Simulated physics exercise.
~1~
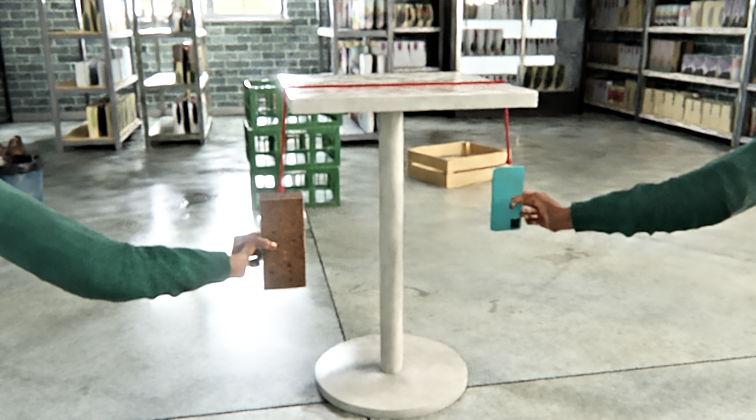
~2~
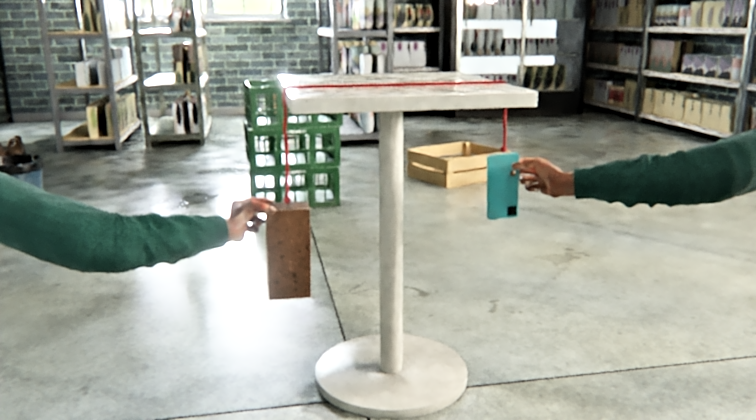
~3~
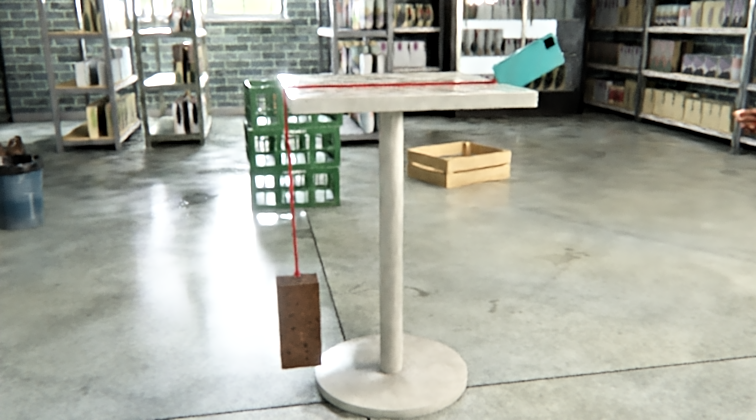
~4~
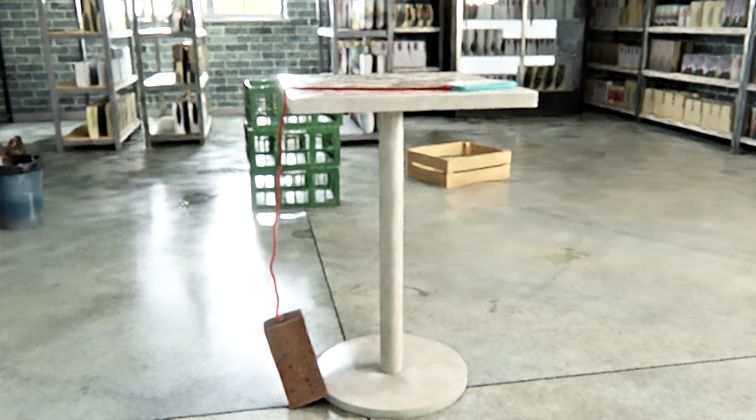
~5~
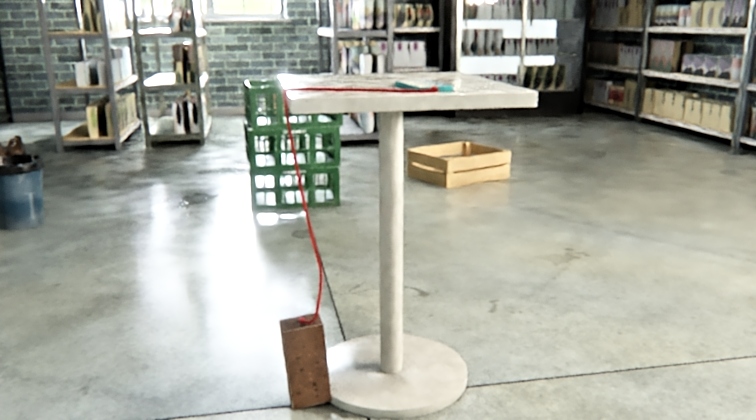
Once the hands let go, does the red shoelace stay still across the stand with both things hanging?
No, the shoelace runs down on the left as the brick drops to the floor, and the phone is pulled up onto the top.
Across a pale stand, hands release a brick and phone; the brick drops, pulling the phone onto the top.
